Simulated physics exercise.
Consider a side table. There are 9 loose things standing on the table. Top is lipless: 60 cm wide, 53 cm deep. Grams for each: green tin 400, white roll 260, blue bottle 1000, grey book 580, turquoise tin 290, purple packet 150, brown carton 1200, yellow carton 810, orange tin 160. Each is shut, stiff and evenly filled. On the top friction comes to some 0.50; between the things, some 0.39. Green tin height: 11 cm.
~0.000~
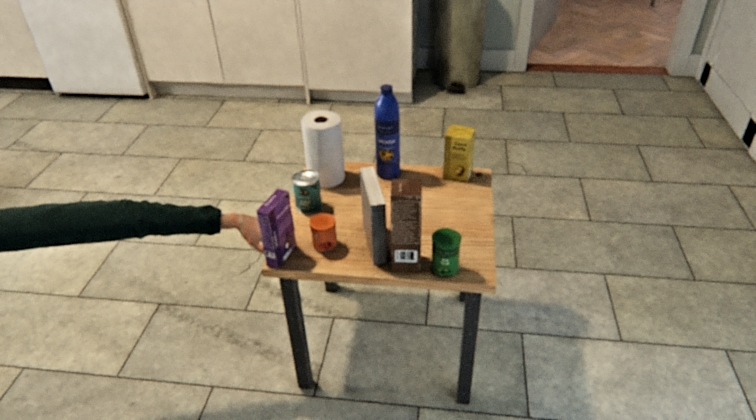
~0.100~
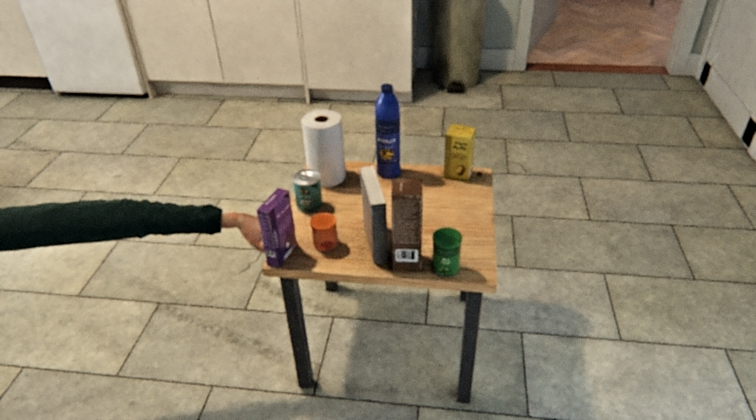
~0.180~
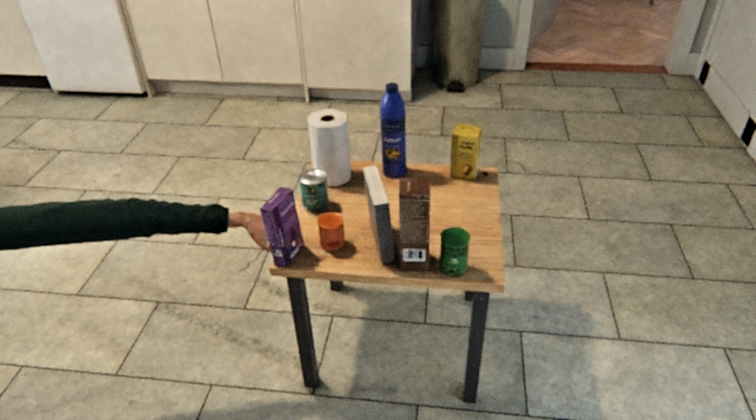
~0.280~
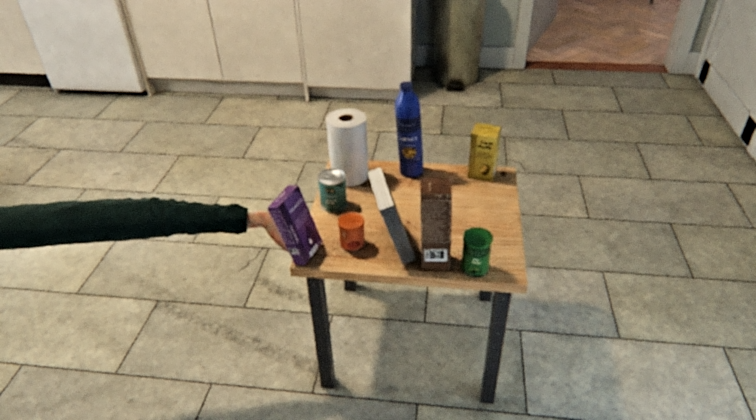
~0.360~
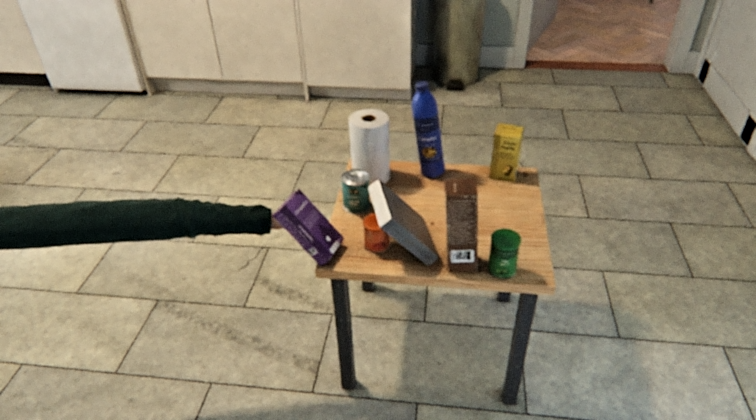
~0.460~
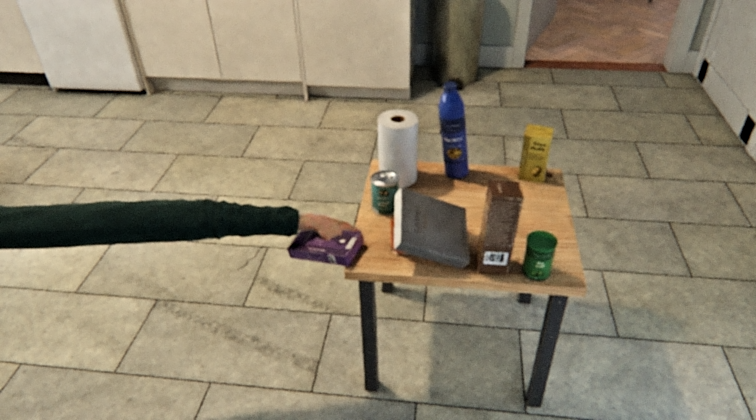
A dark-sleeved arm reaches from the left toward a small wooden side table on a grey tiled kitchen floor, seen from slightly above by a still camera. A white roll, blue bottle and yellow carton stand behind turquoise, orange and green tins, a grey book, a brown carton and a purple packet. The table slides right as the packet tips off the left edge beneath the hand and the book topples leftward over the orange tin.
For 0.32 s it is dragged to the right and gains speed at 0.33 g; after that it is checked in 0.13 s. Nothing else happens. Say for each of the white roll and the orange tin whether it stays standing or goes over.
In the end the white roll never goes over, the orange tin never goes over.
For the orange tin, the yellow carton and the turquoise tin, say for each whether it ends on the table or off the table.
Afterwards, the orange tin stays on its support, the yellow carton stays on its support, and the turquoise tin stays on its support.
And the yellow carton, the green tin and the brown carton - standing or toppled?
In the last frame the yellow carton remains up, the green tin remains up and the brown carton does not stay up.
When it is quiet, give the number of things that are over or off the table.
The count is 4.
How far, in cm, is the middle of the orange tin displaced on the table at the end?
Roughly 0 centimetres.
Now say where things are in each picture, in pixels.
The first frame shows white roll (324, 150); orange tin (324, 233).
The second frame shows grey book (374, 215); turquoise tin (308, 191).
The third frame shows table shifted 2 cm; purple packet (283, 227) 4° off upright; brown carton (415, 226).
The fourth frame shows table shifted 8 cm; purple packet (296, 225) 18° off upright; yellow carton (484, 153).
The fifth frame shows table shifted 15 cm; purple packet (309, 227) off the table; blue bottle (427, 130) 8° off upright.
The sixth frame shows table shifted 22 cm; white roll (398, 149).
After 0.56 s, table shifted 23 cm; white roll moved 4 cm near (411, 150); grey book 73° off upright; brown carton 25° off upright.
After 0.76 s, table shifted 23 cm; white roll moved 4 cm near (412, 150); blue bottle 49° off upright; brown carton 54° off upright.
After 1.76 s, table shifted 23 cm; blue bottle now off the table; white roll moved 4 cm near (412, 150); brown carton on its side.
In the end (2.2 s), off the table and tipped over, purple packet; off the table but upright, blue bottle; toppled on the table, grey book and brown carton; not toppled but over 5 cm from the start, green tin; the other 4 under 5 cm from the start. In the last view, white roll near (412, 150), orange tin near (408, 235).
